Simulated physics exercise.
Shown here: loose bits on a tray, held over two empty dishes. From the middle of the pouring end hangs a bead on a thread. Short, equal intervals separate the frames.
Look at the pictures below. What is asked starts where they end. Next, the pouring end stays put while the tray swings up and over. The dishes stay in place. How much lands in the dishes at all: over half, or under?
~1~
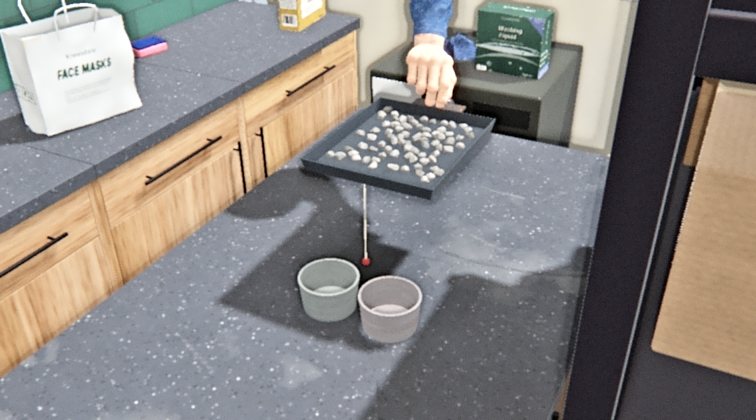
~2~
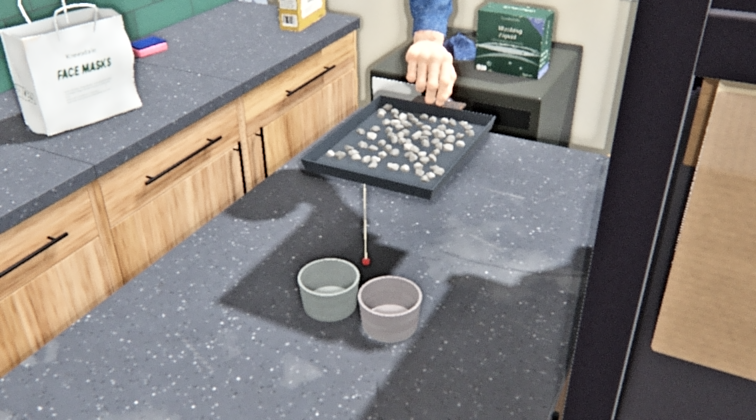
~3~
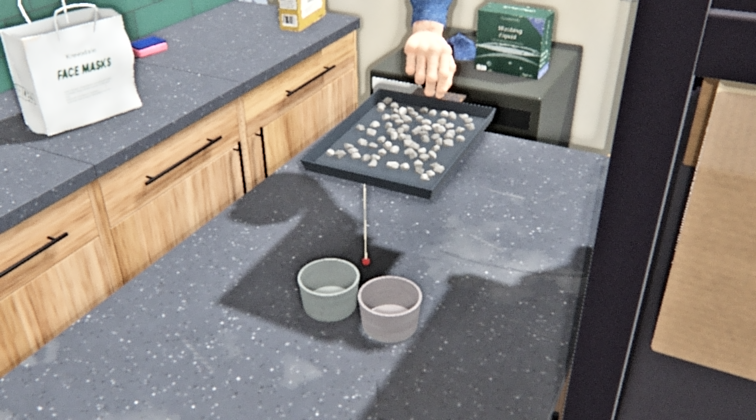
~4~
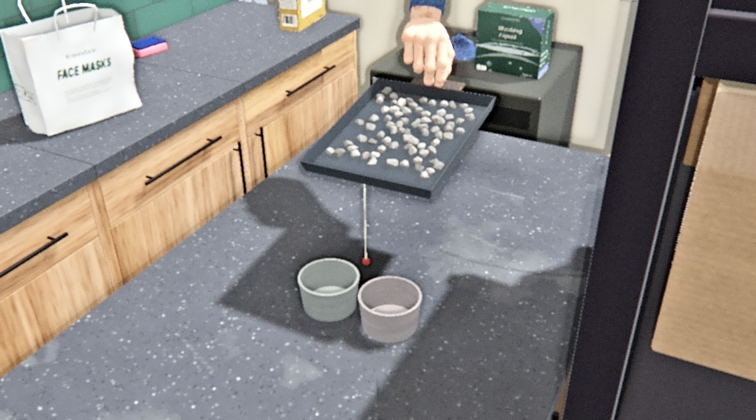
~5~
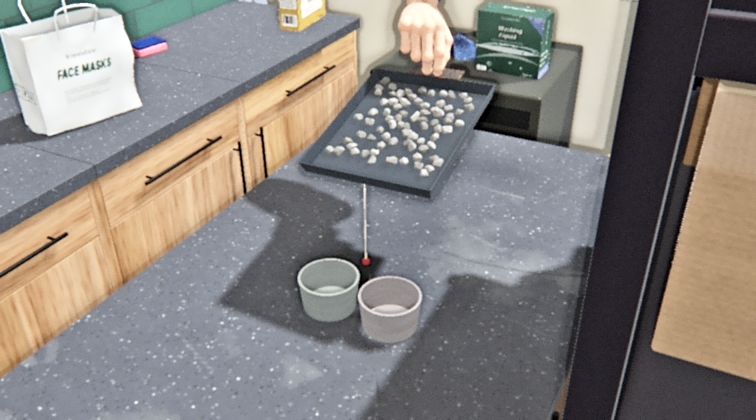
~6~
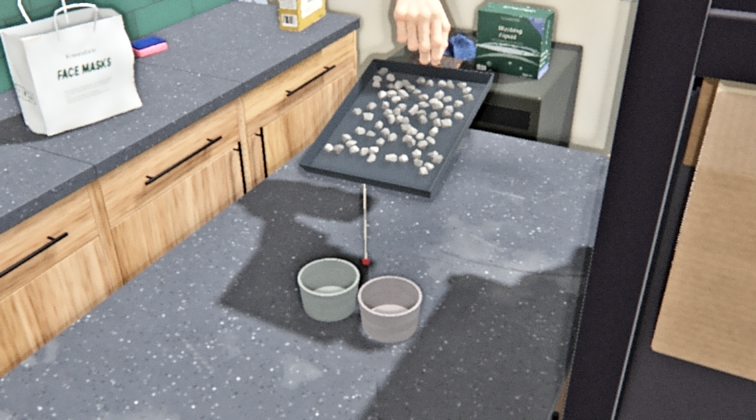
The dishes will gather the main share.
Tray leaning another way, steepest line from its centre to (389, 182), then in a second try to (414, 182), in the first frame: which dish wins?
Outcome one: The right side; outcome two: The right side.
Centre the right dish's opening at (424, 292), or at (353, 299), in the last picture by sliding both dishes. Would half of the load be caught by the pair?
Well, a minority share the first time and a majority share the next.
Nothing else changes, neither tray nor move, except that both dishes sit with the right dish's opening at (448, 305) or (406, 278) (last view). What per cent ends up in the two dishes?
Trial 1 around 20 percent, trial 2 around 10 percent.
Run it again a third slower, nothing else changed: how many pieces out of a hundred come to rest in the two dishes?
That works out at roughly 60 per cent.
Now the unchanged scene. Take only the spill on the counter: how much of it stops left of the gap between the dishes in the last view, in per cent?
Roughly 80 in a hundred.
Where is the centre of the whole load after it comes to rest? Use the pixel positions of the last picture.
Close to (333, 302), more or less.
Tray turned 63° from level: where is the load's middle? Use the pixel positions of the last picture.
The middle of the pieces shows up near (352, 171).
Soon, tray tipped steeply; nearly all on the tray; a small part in the air.
A while on, tray tipped past a quarter turn; about half on the tray; a stray few in the right dish; about a quarter in the left dish; a small part outside both; a small part in the air.
Towards the end, tray tipped past a quarter turn; about a quarter in the right dish; about half in the left dish; about a third outside both.
Finally, tray tipped past a quarter turn; about a quarter in the right dish; about half in the left dish; about a third outside both.
